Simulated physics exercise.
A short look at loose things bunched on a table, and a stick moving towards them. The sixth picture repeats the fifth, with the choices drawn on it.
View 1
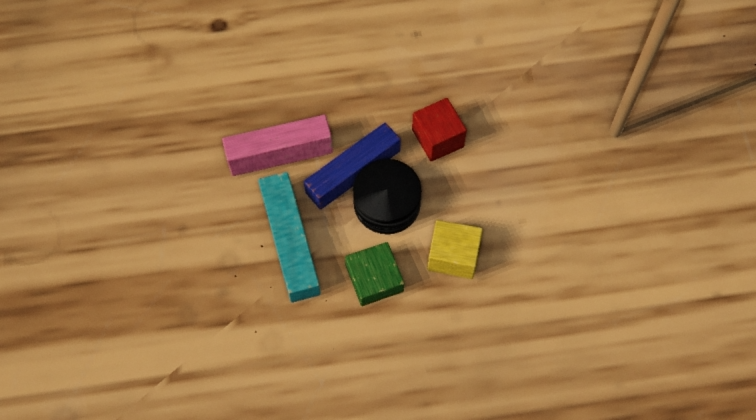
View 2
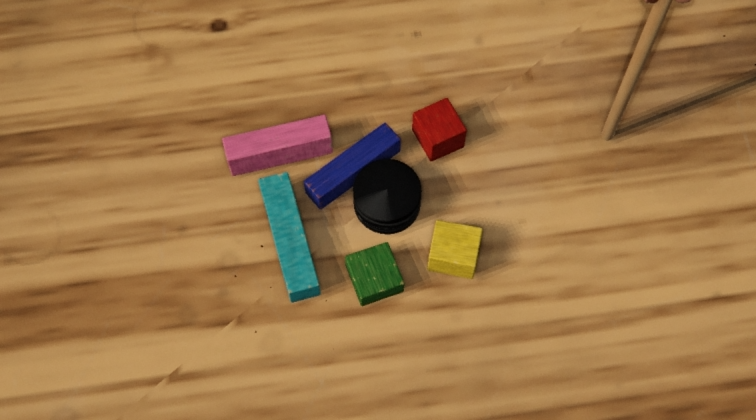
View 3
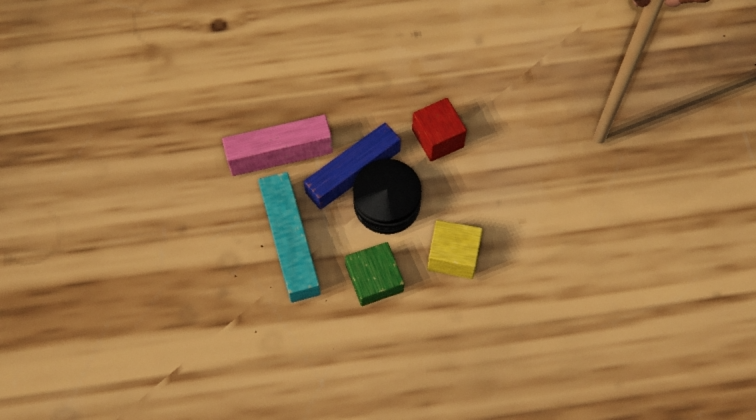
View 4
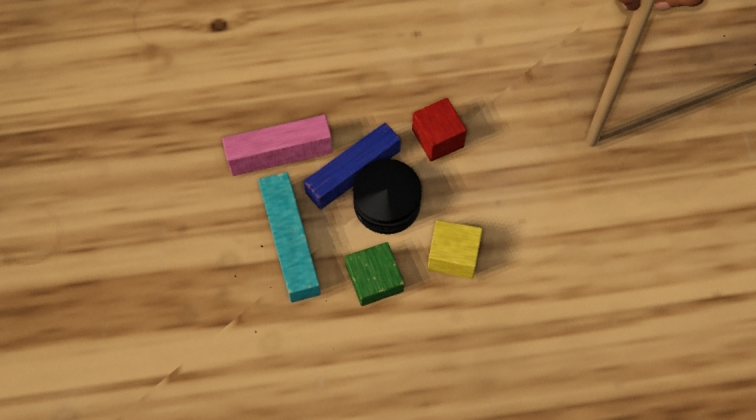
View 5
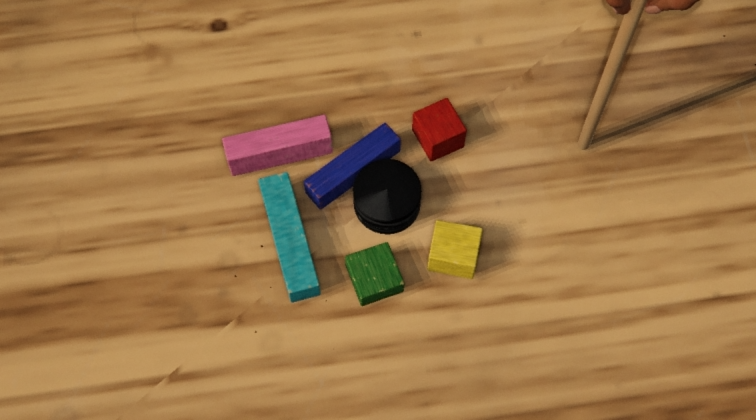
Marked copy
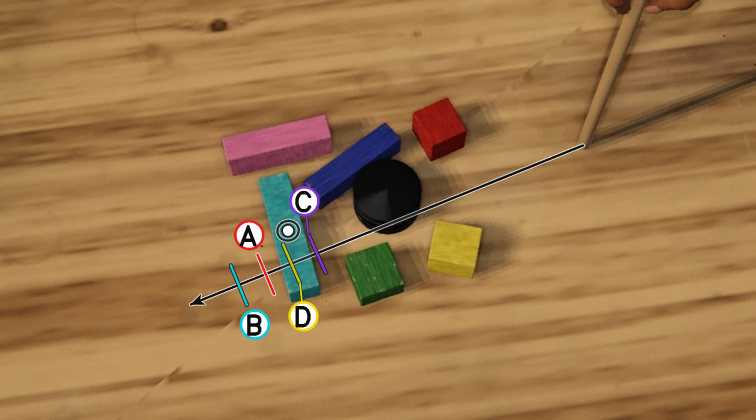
A hand-held wooden stick moves slightly left near still, colourful blocks and a black tin.
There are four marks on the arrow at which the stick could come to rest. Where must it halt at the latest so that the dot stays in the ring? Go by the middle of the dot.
Mark C.
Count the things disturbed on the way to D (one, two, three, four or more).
Three.
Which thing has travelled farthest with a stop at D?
It is the black tin.
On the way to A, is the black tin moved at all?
Yes.
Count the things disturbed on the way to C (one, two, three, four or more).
In all, two.
On the marked copy, A at (265, 274); B at (238, 285); C at (317, 254); D at (291, 263); the arrow from (583, 145) to (190, 304); the white dot at (288, 230).
With C. Early on, foot of the stick (490, 184).
Further on, foot of the stick (394, 223); black tin (359, 198); blue bar (345, 158).
At the end, foot of the stick (317, 254); black tin (332, 200); blue bar (343, 154); the dot is still in its ring.
As for the rest, A shifts the dotted thing to (254, 238); B shifts the dotted thing to (244, 234); D shifts the dotted thing to (269, 240).
